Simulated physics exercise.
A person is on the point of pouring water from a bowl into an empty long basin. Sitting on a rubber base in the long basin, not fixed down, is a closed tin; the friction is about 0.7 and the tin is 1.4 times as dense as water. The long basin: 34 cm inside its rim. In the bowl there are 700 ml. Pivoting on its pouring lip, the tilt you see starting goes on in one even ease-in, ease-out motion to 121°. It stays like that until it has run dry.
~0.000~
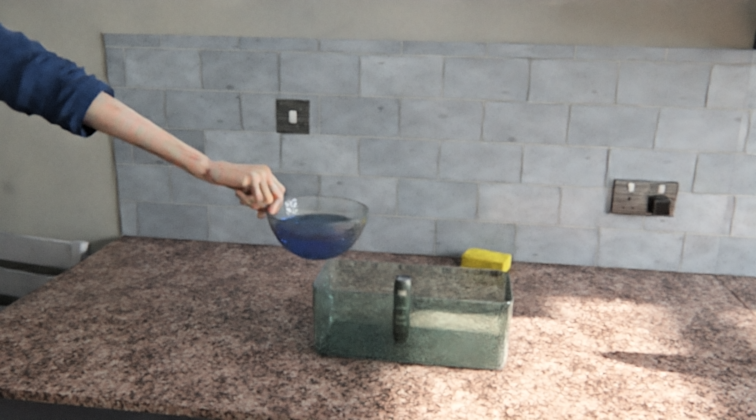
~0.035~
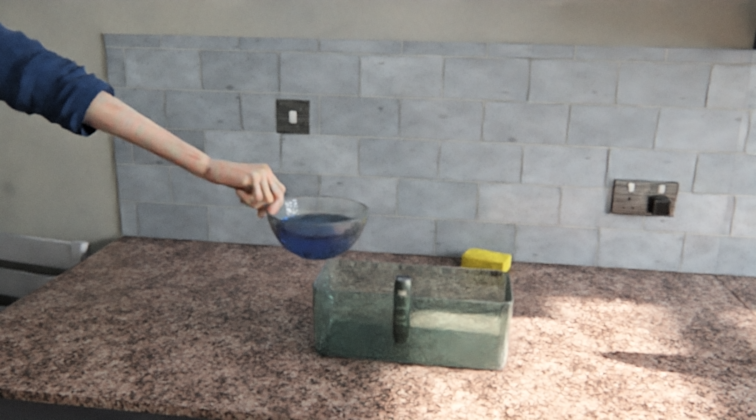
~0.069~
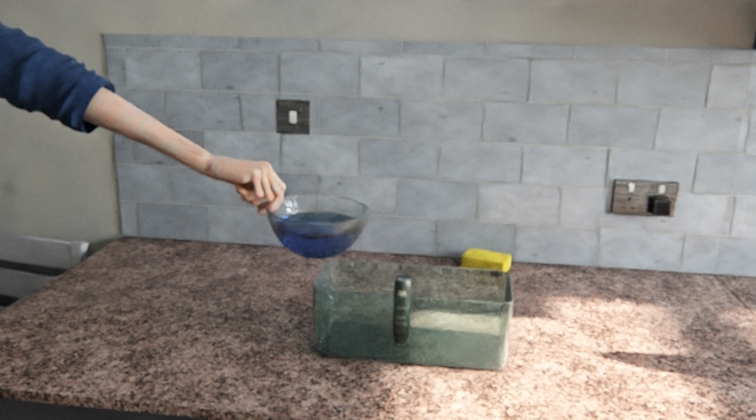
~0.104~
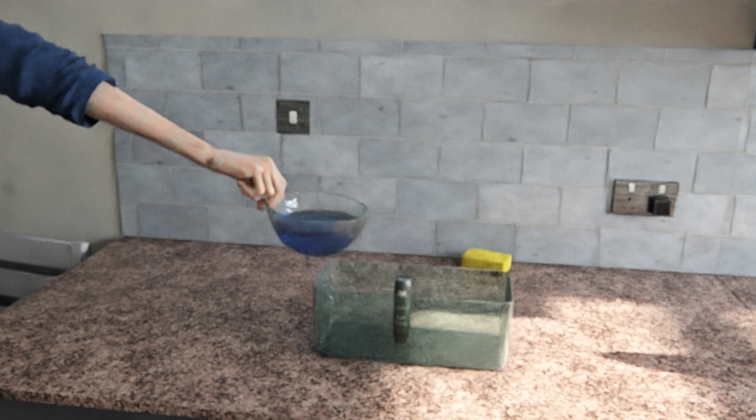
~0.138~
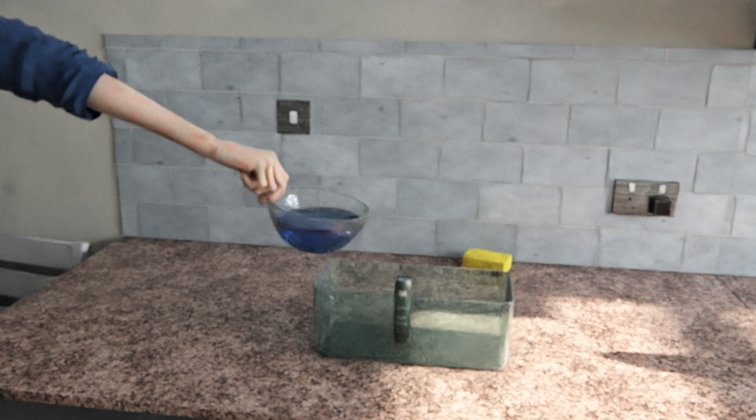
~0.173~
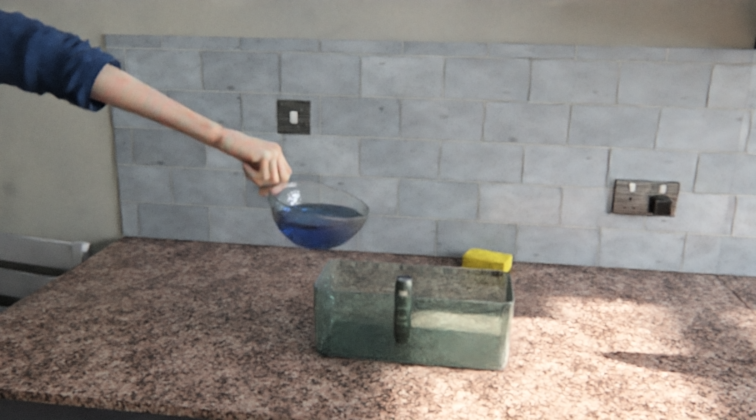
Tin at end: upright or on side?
It ends up erect.
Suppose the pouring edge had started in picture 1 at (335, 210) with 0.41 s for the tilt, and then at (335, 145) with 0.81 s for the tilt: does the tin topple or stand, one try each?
In the first try it comes down; in the second it remains standing.
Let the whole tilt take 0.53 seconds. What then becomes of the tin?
Outcome - the tin remains standing.
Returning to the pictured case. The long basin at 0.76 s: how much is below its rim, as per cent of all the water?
Around 96 per cent of the whole.
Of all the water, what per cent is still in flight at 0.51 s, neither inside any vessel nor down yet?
About 50 per cent.
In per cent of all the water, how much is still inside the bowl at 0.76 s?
0 per cent or so.
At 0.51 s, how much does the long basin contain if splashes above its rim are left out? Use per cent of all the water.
About 4 per cent.
Then, 0.51 s in, the tilt is 85° and 46 per cent is still to pour; the tin stands where it began.
Then, 0.76 s in, the tilt is 120° and 0 per cent is still to pour; the tin stands where it began.
Then, 1.03 s in, the tilt is 121° and 0 per cent is still to pour; the tin stands where it began.
Then, 1.31 s in, the tilt is 121° and 0 per cent is still to pour; the tin stands where it began.
Finally, the tin stands where it began.
